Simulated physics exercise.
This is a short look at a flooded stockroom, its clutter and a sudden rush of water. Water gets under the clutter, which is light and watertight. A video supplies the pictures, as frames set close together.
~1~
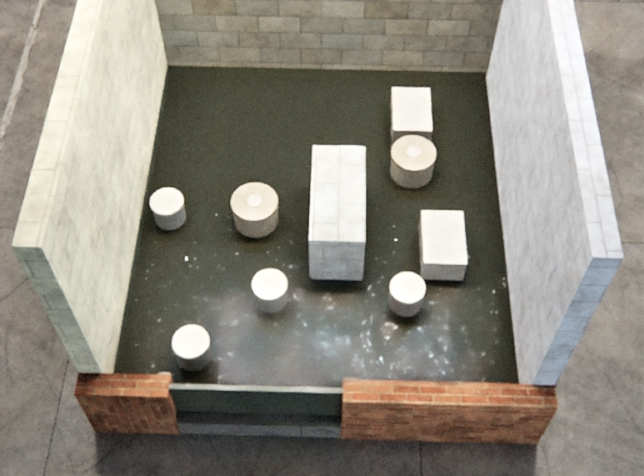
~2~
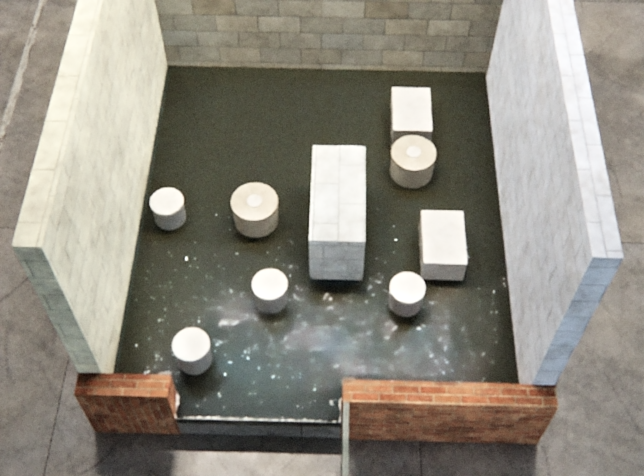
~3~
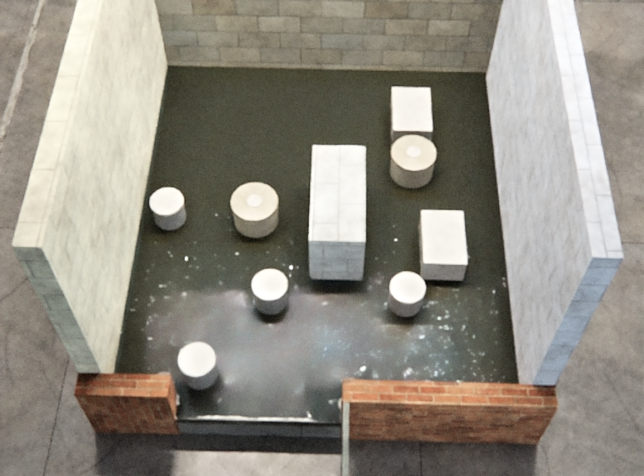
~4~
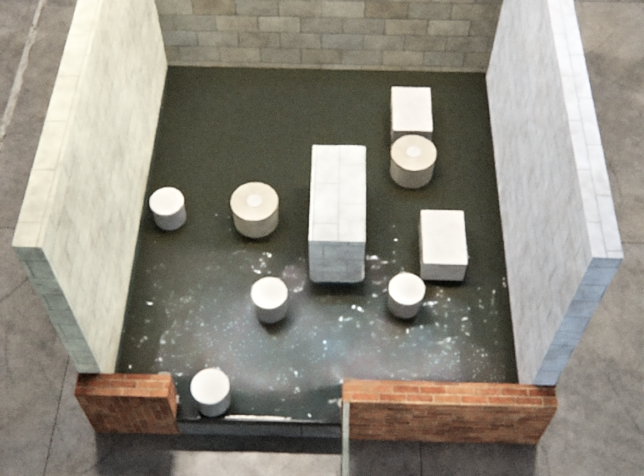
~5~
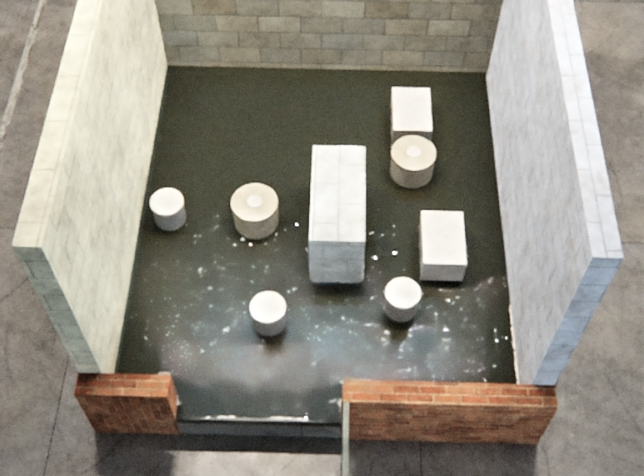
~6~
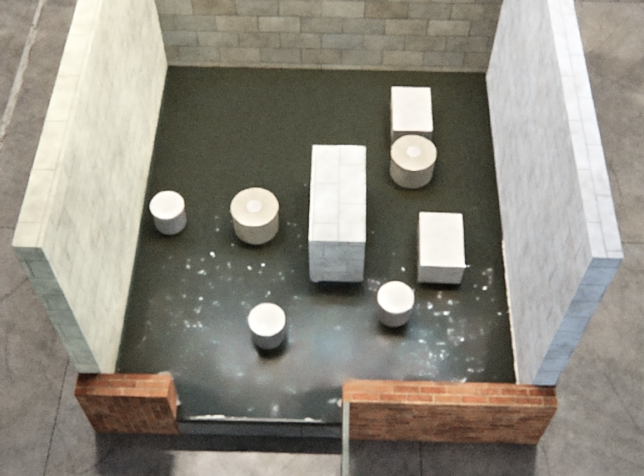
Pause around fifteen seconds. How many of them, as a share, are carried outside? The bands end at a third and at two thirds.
My guess is that the bulk, two thirds or beyond, is carried off.
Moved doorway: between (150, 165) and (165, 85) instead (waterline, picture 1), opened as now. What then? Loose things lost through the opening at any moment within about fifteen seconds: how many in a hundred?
20 per cent.
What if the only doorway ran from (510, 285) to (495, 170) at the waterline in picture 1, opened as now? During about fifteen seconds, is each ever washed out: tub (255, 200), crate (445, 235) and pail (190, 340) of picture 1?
Retained - lost - retained.
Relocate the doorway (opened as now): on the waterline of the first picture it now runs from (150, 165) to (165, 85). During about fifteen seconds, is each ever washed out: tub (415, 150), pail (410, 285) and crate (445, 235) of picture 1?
Remains, remains, remains.
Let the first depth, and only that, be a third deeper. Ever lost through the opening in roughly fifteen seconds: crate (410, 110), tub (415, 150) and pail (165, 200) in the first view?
One by one: Never escapes, never escapes, leaves.
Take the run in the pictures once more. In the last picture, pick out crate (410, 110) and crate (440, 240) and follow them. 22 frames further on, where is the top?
Roughly (391, 134) and roughly (299, 387).
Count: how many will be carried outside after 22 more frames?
I reckon 5.
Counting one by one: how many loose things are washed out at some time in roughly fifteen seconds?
6.
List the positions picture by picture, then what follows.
The first picture shows a pail at (270, 284), afloat; a pail at (408, 287), afloat; 0 of 8 have shifted.
The second picture shows a pail at (270, 284), afloat; a pail at (408, 287), afloat; 0 of 8 have shifted.
The third picture shows a pail at (270, 284), afloat; a pail at (408, 287), afloat; 1 of 8 have shifted.
The fourth picture shows a pail at (269, 293), afloat, close to its start; a pail at (407, 289), afloat; 2 of 8 have shifted.
The fifth picture shows a pail at (268, 307), afloat, close to its start; a pail at (403, 292), afloat, close to its start; 3 of 8 have shifted.
The sixth picture shows a pail at (267, 319), afloat, a stride from its start; a pail at (396, 297) floats, close to its start; 4 of 8 have shifted.
A moment on, 1 of 8 are out; 7 afloat.
Next, 3 of 8 are out; 5 afloat.
Later, 5 of 8 are out; 3 afloat.
In the end, 6 of 8 are out; 2 afloat.
